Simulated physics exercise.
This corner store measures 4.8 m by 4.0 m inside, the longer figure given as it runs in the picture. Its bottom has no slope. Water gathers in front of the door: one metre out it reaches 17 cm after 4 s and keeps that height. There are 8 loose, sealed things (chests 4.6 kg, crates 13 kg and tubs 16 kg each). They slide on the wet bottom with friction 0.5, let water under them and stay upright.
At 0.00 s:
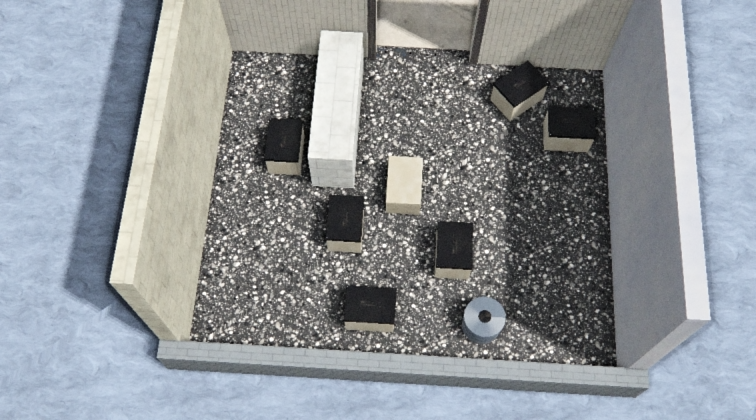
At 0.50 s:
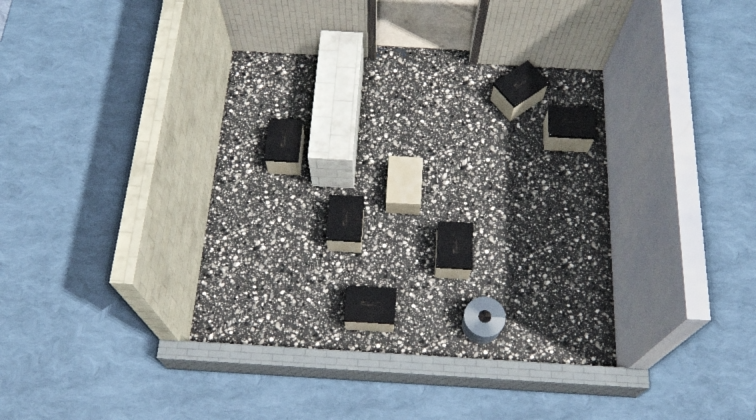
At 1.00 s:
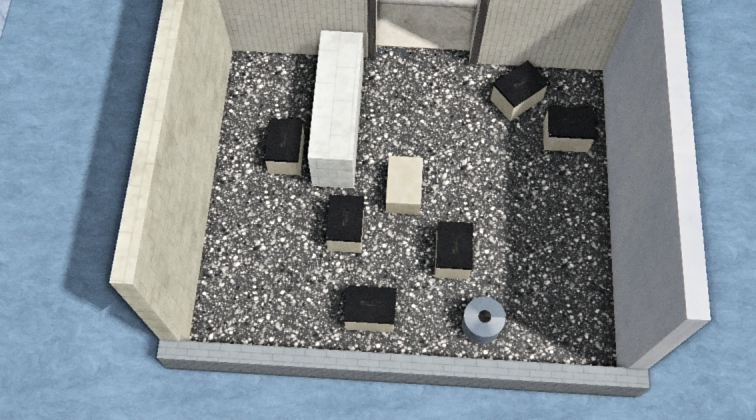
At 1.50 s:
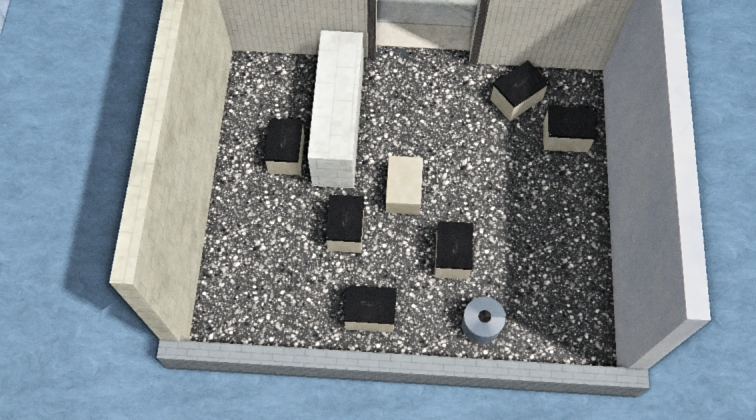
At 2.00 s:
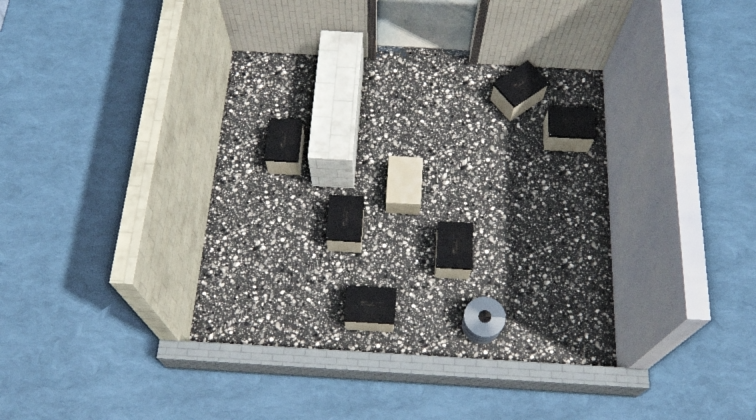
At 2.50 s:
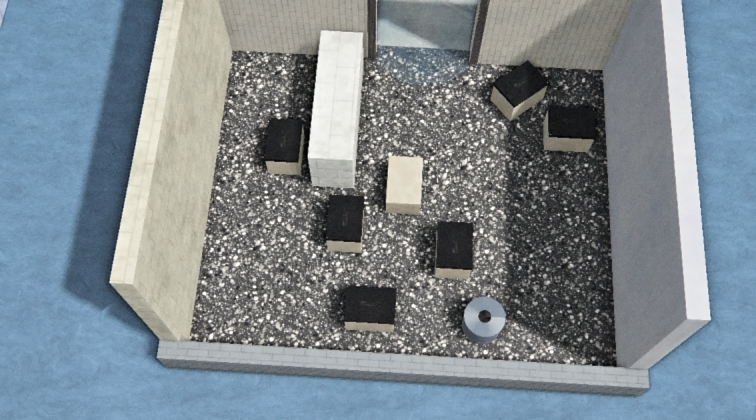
A walled room with a speckled floor, scattered dark-topped boxes and a round metal tub stayed still while water rose behind the doorway at the back, then a little spread onto the floor just inside.
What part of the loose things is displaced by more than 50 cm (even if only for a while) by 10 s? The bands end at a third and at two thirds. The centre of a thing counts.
It is between one and two thirds.
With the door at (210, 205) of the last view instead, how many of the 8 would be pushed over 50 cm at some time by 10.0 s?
Then 4.
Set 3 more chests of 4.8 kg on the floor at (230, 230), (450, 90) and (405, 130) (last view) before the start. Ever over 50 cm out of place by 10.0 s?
In turn: Under, more, past it.
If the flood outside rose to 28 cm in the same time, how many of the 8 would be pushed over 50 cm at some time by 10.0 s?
In that case 7 of them.
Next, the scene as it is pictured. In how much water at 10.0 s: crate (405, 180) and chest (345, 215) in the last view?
About 8 and 6 cm.
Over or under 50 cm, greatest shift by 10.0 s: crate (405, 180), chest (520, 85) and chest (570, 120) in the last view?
In that order: Past it, short of it, less.
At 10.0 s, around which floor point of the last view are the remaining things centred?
Near (409, 239).
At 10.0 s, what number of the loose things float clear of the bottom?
I count 5.
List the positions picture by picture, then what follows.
A chest at (572, 122), on the bottom; a chest at (455, 244) rests on the ground; 0.0 m2 under water; 0 of 8 have shifted, in the first frame.
A chest at (572, 122), on the bottom; a chest at (455, 244), on the bottom; 0.0 m2 under water; 0 of 8 have shifted, in the second frame.
A chest at (572, 122), on the bottom; a chest at (455, 244) rests on the ground; 0.0 m2 under water; 0 of 8 have shifted, in the third frame.
A chest at (572, 122) rests on the ground; a chest at (455, 244), on the bottom; 0.0 m2 under water; 0 of 8 have shifted, in the fourth frame.
A chest at (572, 122) rests on the ground; a chest at (455, 244) rests on the ground; water covers 0.0 m2; 0 of 8 have shifted, in the fifth frame.
A chest at (572, 122), on the bottom; a chest at (455, 244), on the bottom; water covers 0.3 m2; 0 of 8 have shifted, in the sixth frame.
After 3.5 s 0 of 8 are over 50 cm from their spots; 0 afloat.
After 4.5 s 0 of 8 are over 50 cm from their spots; 0 afloat.
After 7.0 s 3 of 8 are over 50 cm from their spots; 1 afloat.
After 10.0 s 3 of 8 are over 50 cm from their spots, and 3 have been at some point; 5 afloat.
